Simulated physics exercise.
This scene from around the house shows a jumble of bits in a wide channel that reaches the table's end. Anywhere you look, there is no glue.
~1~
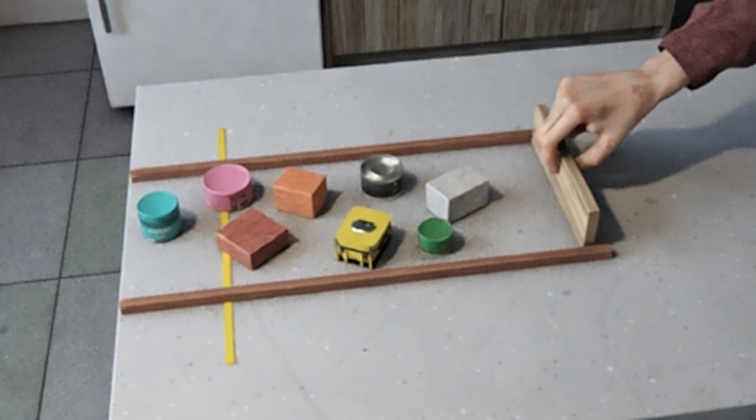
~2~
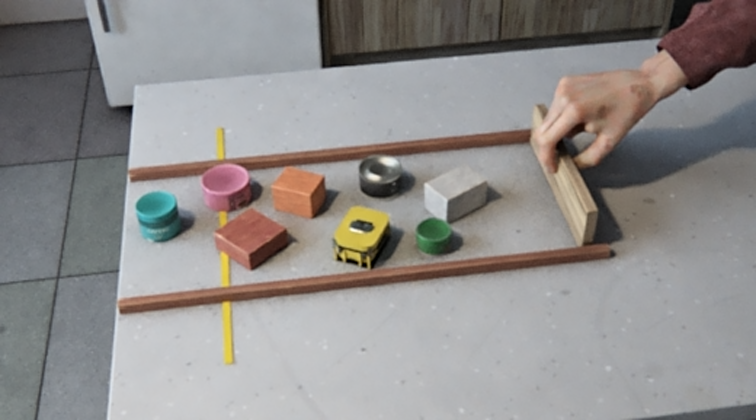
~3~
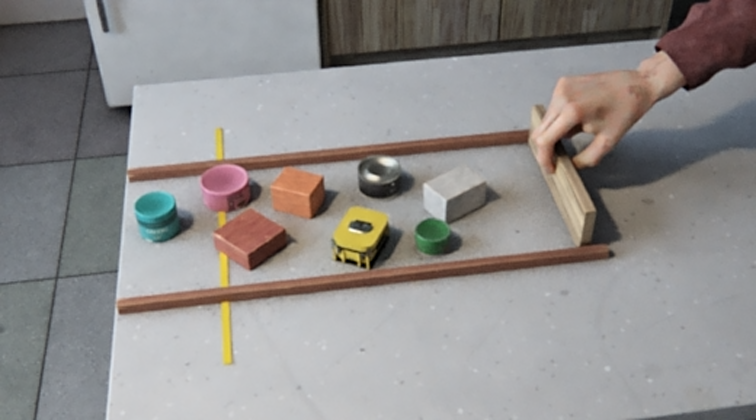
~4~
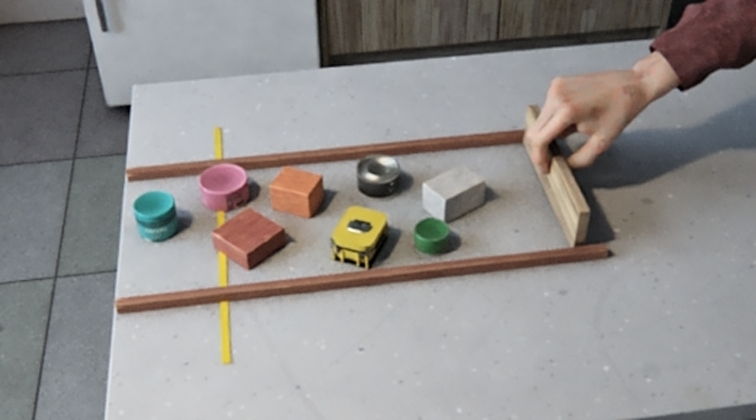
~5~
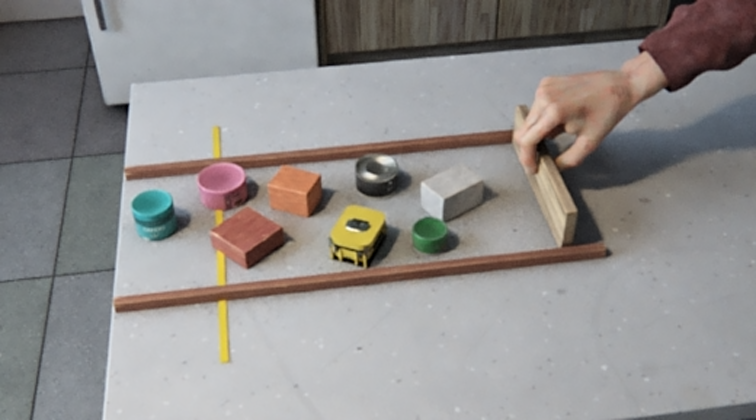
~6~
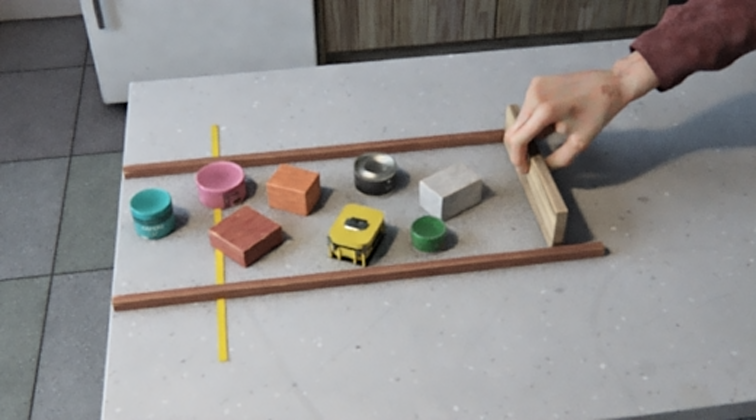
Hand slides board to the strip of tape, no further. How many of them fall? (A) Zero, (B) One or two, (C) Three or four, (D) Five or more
Option B: One or two.
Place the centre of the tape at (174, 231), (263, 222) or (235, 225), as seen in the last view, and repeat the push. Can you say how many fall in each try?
Respectively 4, 0 and 0.
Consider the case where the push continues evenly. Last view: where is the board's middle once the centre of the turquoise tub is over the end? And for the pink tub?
The turquoise tub gives roughly (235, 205), the pink tub roughly (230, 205).
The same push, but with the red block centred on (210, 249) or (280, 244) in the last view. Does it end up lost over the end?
At the first spot it remains in place, and at the second it remains in place.
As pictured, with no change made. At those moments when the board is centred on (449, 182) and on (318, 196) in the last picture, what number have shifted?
So 1, and at the other place 7.
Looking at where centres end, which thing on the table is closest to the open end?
The red block finishes closest.
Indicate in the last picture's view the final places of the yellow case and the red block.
In the last picture the yellow case sits around (164, 251) and the red block around (130, 235).
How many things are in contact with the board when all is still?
The figure is 3.
Soon after, none off yet; turquoise tub at rest near (153, 214); pink tub at rest near (221, 185); red block at rest near (246, 235).
Then, none off yet; turquoise tub at rest near (153, 214); pink tub moved a little near (198, 183); red block moved a little near (220, 234).
At rest, the number that fall off is one or two; fallen, pink tub and turquoise tub.
